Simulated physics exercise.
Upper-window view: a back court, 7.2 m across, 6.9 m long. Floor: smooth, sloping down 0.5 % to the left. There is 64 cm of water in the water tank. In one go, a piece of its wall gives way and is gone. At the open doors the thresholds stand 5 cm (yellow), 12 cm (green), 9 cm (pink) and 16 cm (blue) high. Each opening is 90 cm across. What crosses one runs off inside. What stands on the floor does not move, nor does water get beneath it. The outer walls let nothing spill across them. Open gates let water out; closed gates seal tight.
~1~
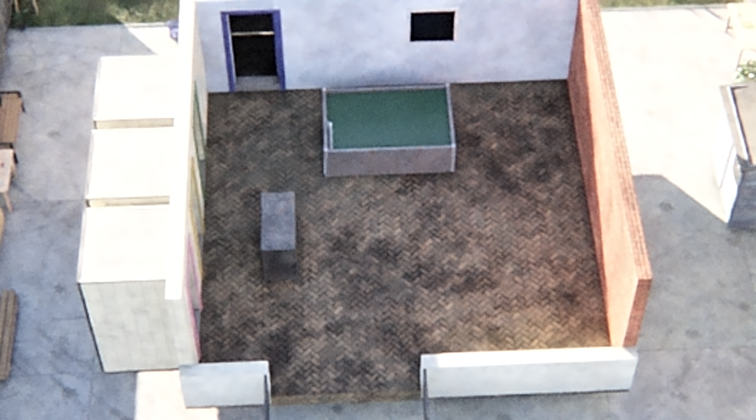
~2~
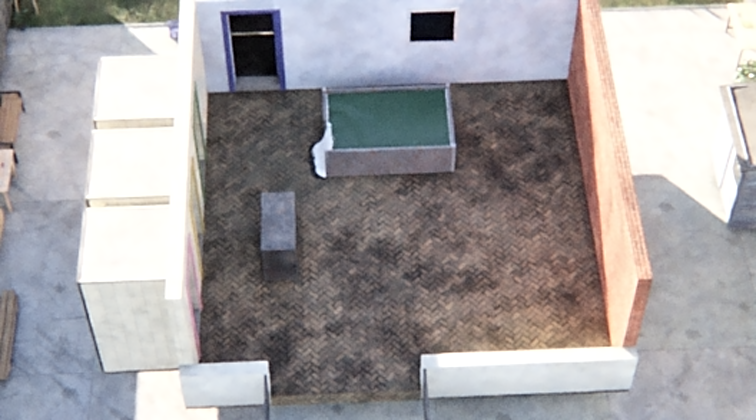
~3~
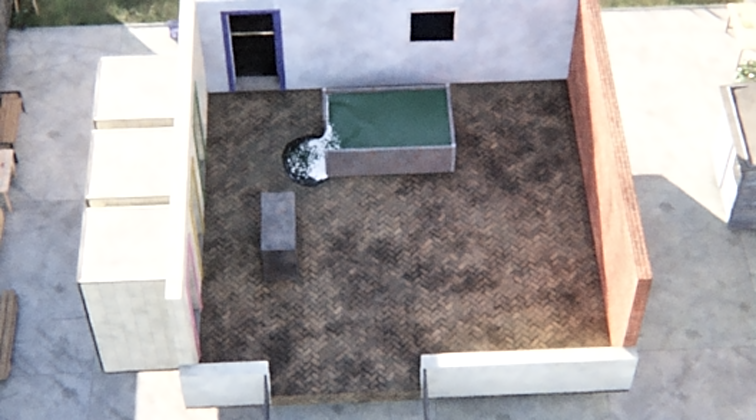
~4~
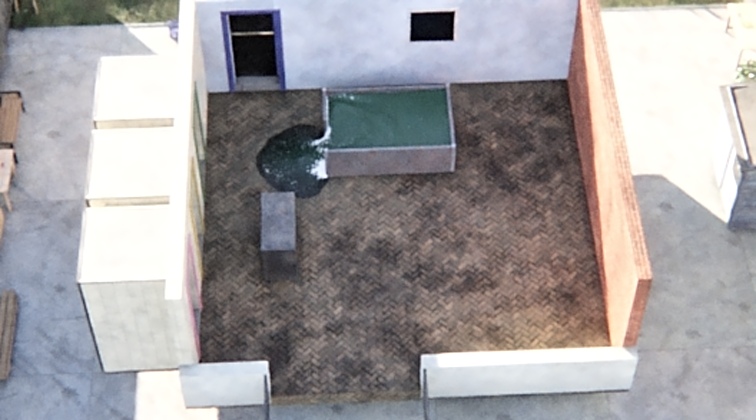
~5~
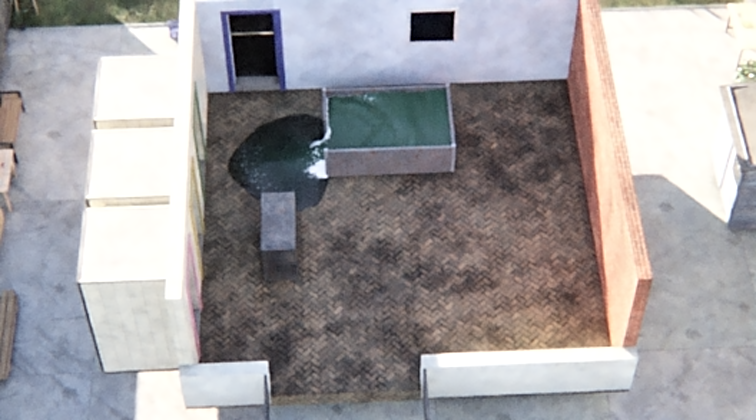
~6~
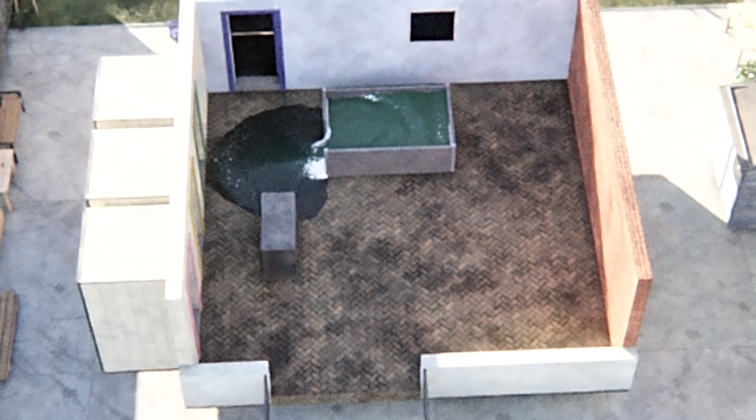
In a walled back court, the left side of a water tank gave way, and water poured out onto the brick floor, spreading left in a widening dark pool that reached around a grey block.
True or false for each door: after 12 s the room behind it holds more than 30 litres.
Yellow door: True; green door: True; pink door: False; blue door: False.
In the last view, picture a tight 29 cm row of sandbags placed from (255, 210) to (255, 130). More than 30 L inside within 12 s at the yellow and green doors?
Checking the limit, yellow is too much, green is fine.
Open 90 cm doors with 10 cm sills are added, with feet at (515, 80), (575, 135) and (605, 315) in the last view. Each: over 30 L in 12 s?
The first one doesn't reach it, the second one doesn't reach it, and the third one doesn't reach it.
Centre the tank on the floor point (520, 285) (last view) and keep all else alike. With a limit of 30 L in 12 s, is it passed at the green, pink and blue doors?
Lab note: Vs limit, green door limit held; pink door limit broken; blue door limit held.
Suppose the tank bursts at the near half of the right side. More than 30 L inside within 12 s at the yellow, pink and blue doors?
Then it goes yellow fine, pink fine, blue fine.
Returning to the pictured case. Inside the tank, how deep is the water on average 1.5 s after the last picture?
About 40 centimetres on average.
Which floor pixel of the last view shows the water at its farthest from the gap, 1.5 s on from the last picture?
That's around (200, 343) in the last picture.
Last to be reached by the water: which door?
That would be the pink door, last of all.
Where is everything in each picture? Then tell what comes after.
Still water, 64 cm deep, in the water tank at (388, 120), in the first picture.
Water pours out at (328, 152) and has run 0.4 m, to (317, 144); typically 5 cm deep outside, 64 cm at the water tank's back, in the second picture.
The front is at (287, 155), 0.8 m from the gap at (328, 153); 0.7 m2 of floor is under water; 64 cm left at the back of the water tank, in the third picture.
The front is at (262, 156), 1.3 m from the gap at (328, 153); 1.5 m2 of floor is under water; 64 cm left at the back of the water tank, in the fourth picture.
Water pours out at (328, 153) and has run 1.8 m, to (234, 171); typically 4 cm deep outside, 64 cm at the water tank's back, in the fifth picture.
Water pours out at (328, 152) and has run 2.4 m, to (206, 175); typically 4 cm deep outside, 61 cm at the water tank's back, in the sixth picture.
Then, 0.7 s after the last picture water covers 15 % of the floor and is deepest (32 cm) near (318, 165); yellow door 5 cm at the sill, 0 L in, green door 22 cm at the sill, 29 L in, pink door not reached, blue door 4 cm at the sill, 0 L in.
Then, 1.5 s after the last picture water covers 20 % of the floor and is deepest (34 cm) near (208, 101); yellow door 13 cm at the sill, 18 L in, green door 27 cm at the sill, 94 L in, pink door 2 cm at the sill, 0 L in, blue door 11 cm at the sill, 0 L in.
Then, 2.8 s after the last picture water covers 30 % of the floor and is deepest (21 cm) near (208, 101); yellow door 10 cm at the sill, 47 L in, green door 19 cm at the sill, 162 L in, pink door 4 cm at the sill, 0 L in, blue door 11 cm at the sill, 0 L in.
Then, 6.3 s after the last picture water covers 45 % of the floor and is deepest (14 cm) near (199, 387); yellow door 7 cm at the sill, 74 L in, green door 13 cm at the sill, 212 L in, pink door 6 cm at the sill, 0 L in, blue door 10 cm at the sill, 0 L in.
Then, 11.3 s after the last picture water covers 80 % of the floor and is deepest (10 cm) near (199, 387); yellow door 6 cm at the sill, 83 L in, green door 9 cm at the sill, 214 L in, pink door 7 cm at the sill, 4 L in, blue door 6 cm at the sill, 0 L in.
